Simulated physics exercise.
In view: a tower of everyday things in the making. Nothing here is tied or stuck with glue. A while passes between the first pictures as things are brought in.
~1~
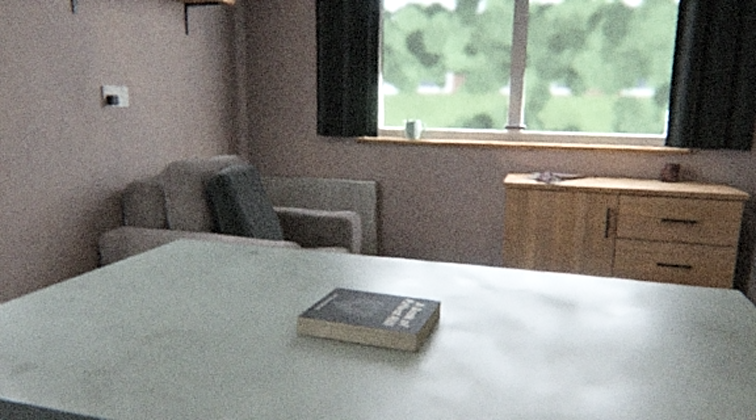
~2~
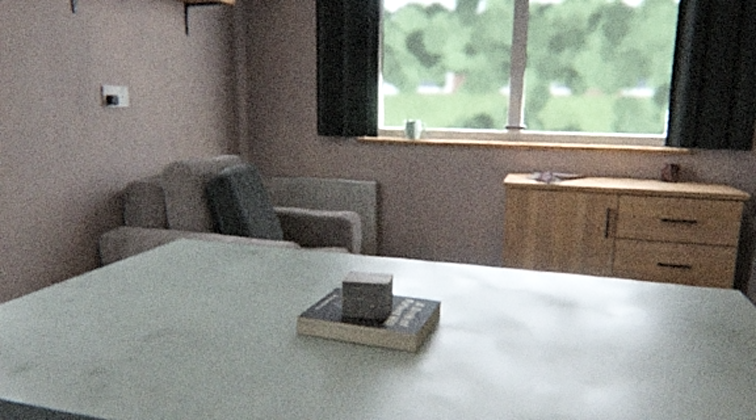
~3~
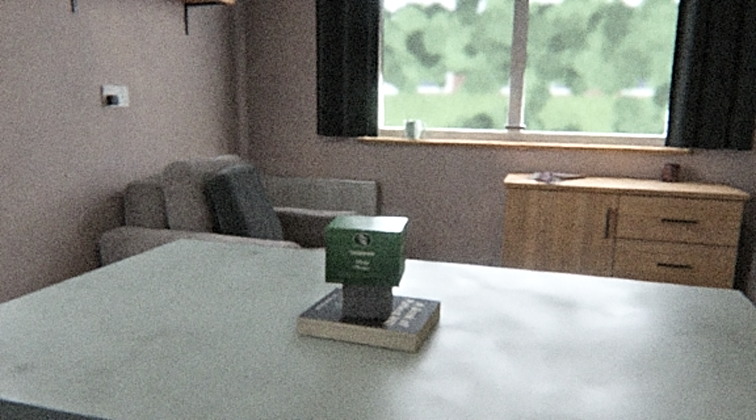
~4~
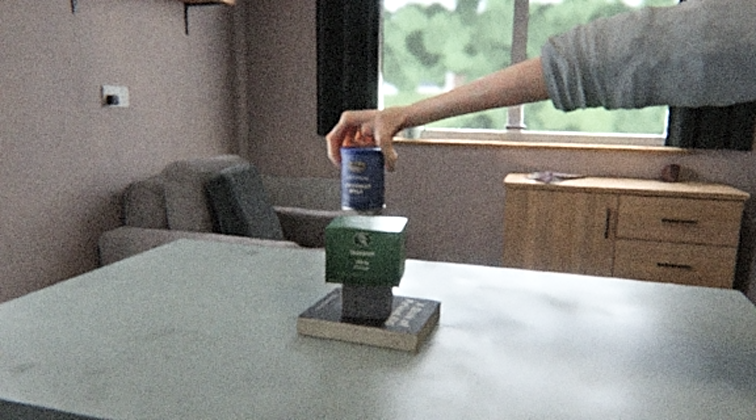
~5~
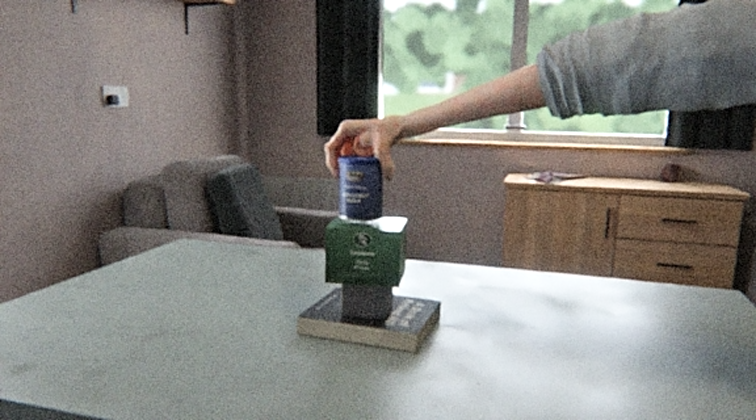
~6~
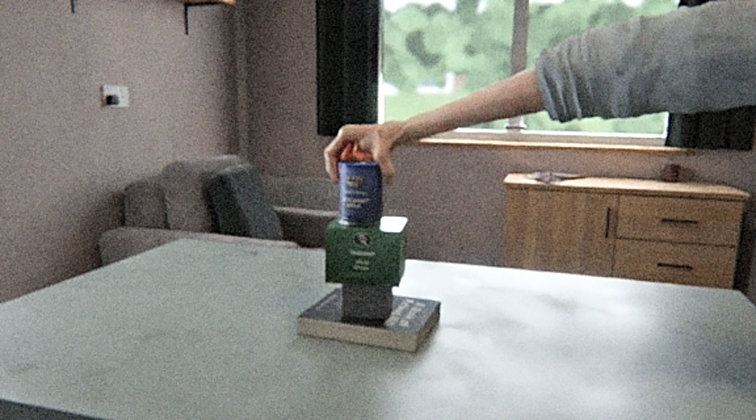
A small tower grew on a table as a grey block and then a green box appeared on a black book, and a hand lowered a blue pot onto the box and kept hold of it.
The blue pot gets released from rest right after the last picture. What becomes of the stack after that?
It endures.
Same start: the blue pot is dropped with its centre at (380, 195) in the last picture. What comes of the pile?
Afterwards the pile remains stable.
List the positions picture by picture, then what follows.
The last thing is not in view yet, in the first frame.
The last thing is not in view yet, in the second frame.
The last thing is not in view yet; black book (372, 316), in the third frame.
Still above its spot; blue pot (364, 178); grey block (368, 295), in the fourth frame.
Still above its spot; blue pot (361, 187); green box (367, 250), in the fifth frame.
Set down, still held; blue pot (361, 192); black book (372, 316), in the sixth frame.
Then, 0.60 s past the last view, nothing moves.
Then, 1.30 s past the last view, blue pot resting near (360, 193).
Finally, all 4 still in place. Final places as the last picture's camera would see them, blue pot near (358, 193). The pile stays up.
